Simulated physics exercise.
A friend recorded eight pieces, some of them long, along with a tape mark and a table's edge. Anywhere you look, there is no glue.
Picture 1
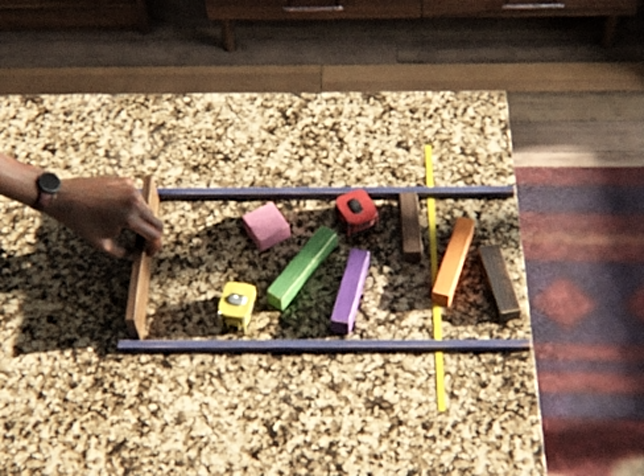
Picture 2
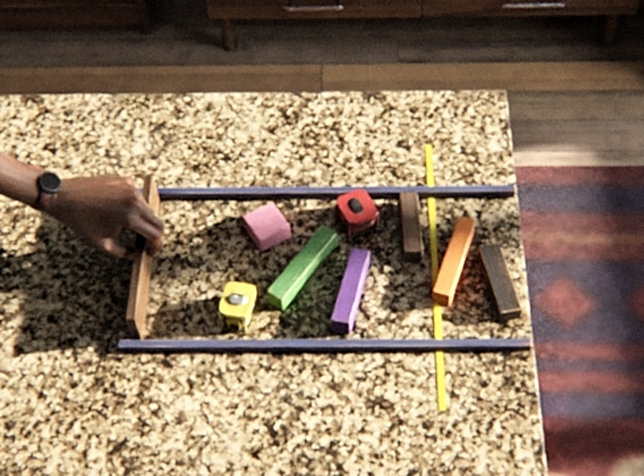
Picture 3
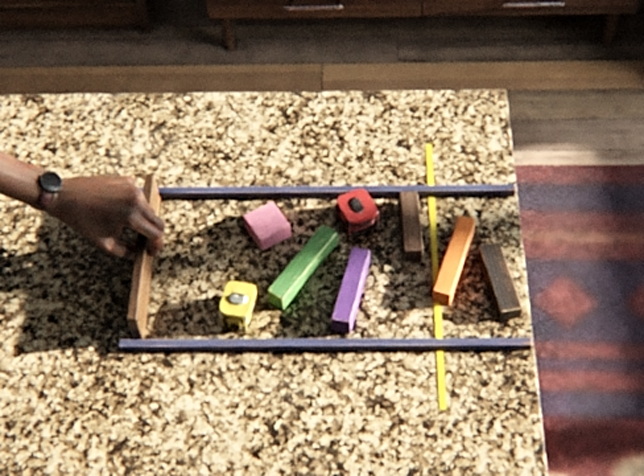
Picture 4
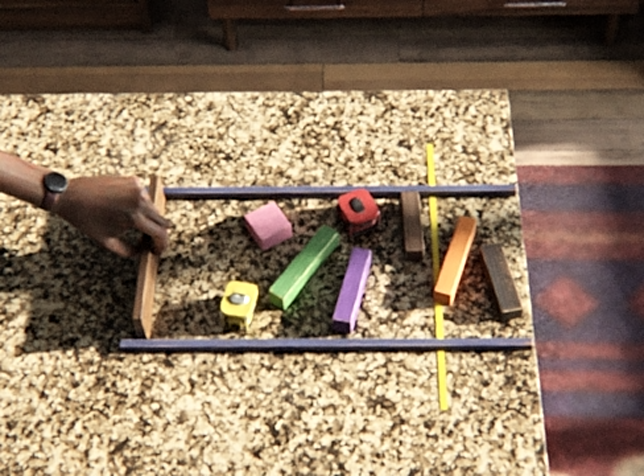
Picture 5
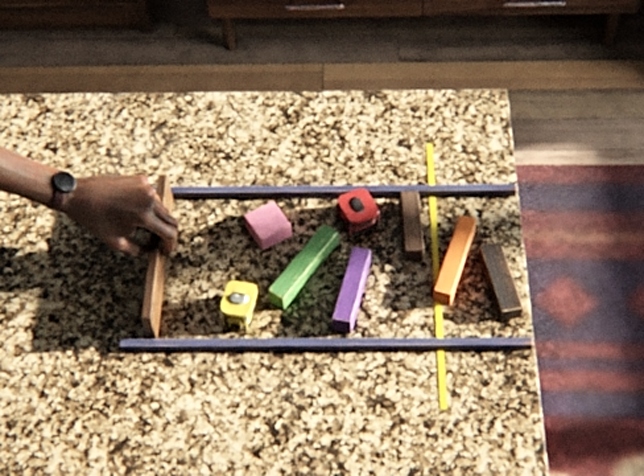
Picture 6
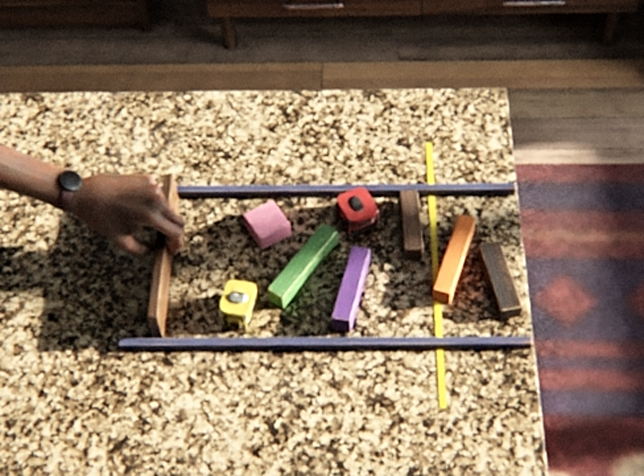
The video shows a hand wearing a dark watch holding a wooden board upright on a speckled tabletop, then sliding it slightly right between two blue rails toward colorful blocks, which stay still around a yellow tape line.
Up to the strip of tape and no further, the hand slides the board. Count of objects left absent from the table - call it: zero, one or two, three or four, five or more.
My call is one or two.
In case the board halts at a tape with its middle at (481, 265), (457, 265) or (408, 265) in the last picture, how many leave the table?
Try by try, 4, 2 and 0.
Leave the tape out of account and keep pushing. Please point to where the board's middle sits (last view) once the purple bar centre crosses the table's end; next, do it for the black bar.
First it's close to (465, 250), next close to (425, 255).
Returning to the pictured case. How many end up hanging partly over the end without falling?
It comes to 1.
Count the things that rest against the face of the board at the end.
Count: 3.
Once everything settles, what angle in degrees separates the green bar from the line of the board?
Roughly 5° out of line.
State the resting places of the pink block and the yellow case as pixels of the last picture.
Final positions - pink block around (451, 231), yellow case around (452, 305).
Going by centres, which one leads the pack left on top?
It would be the orange stick.
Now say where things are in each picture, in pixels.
Black bar (499, 282); orange stick (453, 261); brown stick (410, 227); board (143, 256); tape (435, 268), in the first frame.
Orange stick (454, 261); red case (357, 213), in the second frame.
Brown stick (411, 226); yellow case (239, 306), in the third frame.
Black bar (501, 281); purple bar (352, 290), in the fourth frame.
Orange stick (455, 259); board (158, 255), in the fifth frame.
Black bar (500, 280); orange stick (454, 259); brown stick (411, 224); board (164, 254); tape (435, 265), in the sixth frame.
Early on, none off yet; black bar at rest near (500, 280); orange stick at rest near (454, 259); brown stick at rest near (411, 224).
A while later, none off yet; black bar at rest near (500, 280); orange stick at rest near (454, 259); brown stick moving near (419, 223).
Finally, the number that fall off is one or two; lost, black bar.
